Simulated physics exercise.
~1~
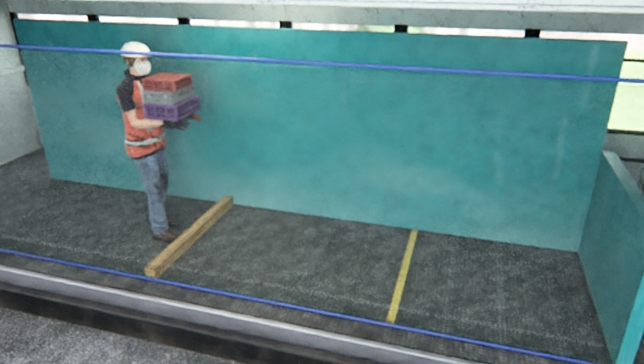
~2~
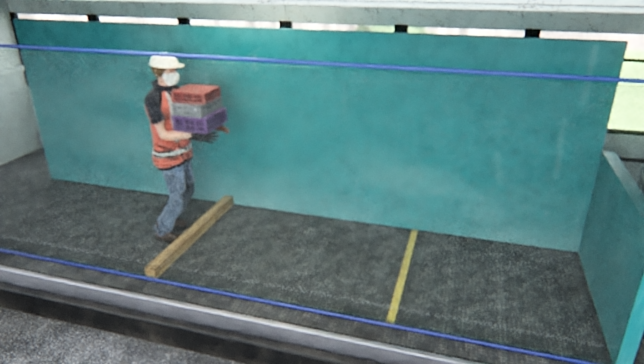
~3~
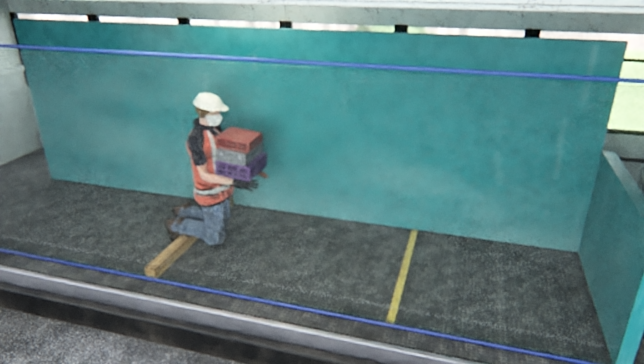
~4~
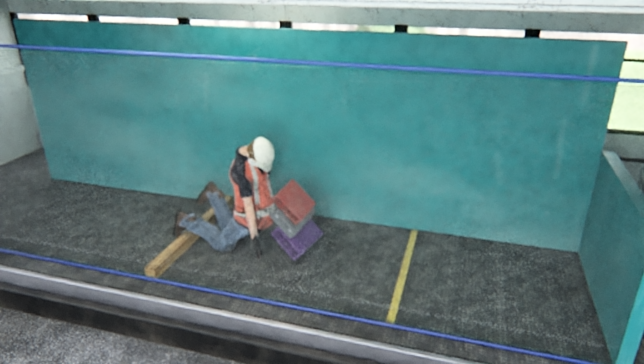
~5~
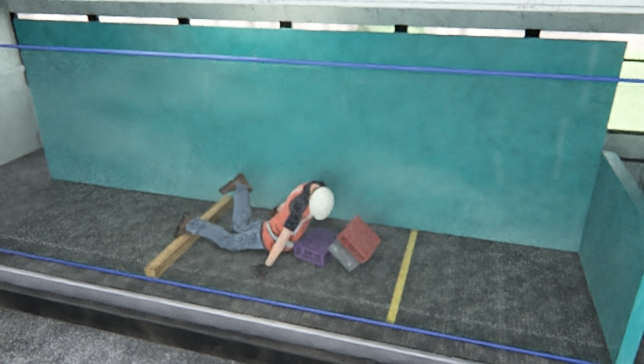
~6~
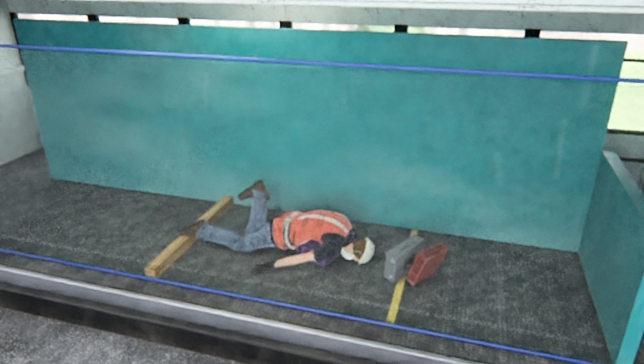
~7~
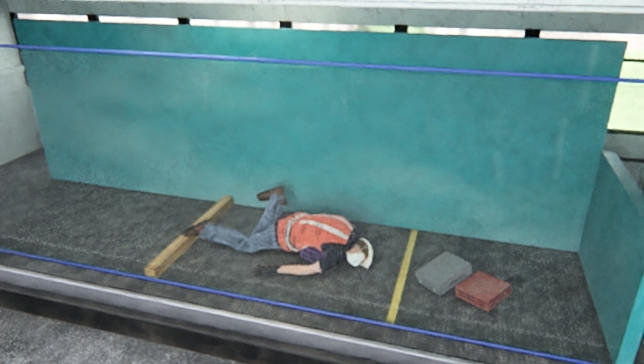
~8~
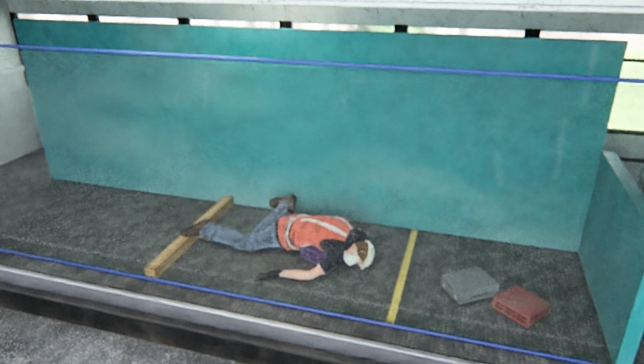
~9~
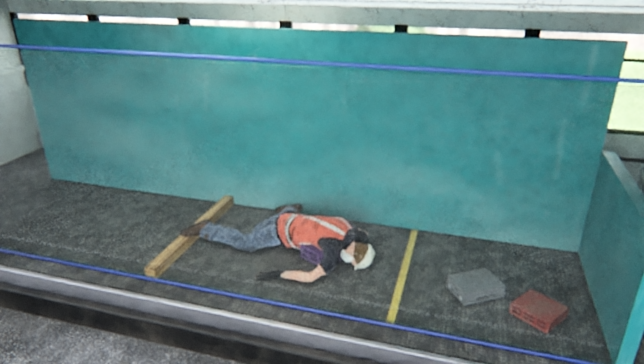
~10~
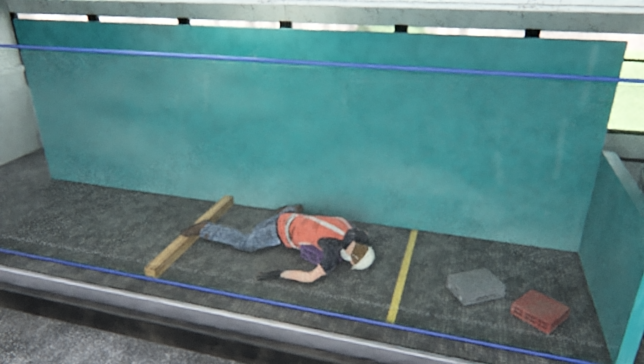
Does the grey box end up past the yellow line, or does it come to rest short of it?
The grey box ends up past the yellow line, lying flat on the floor to the right of it.
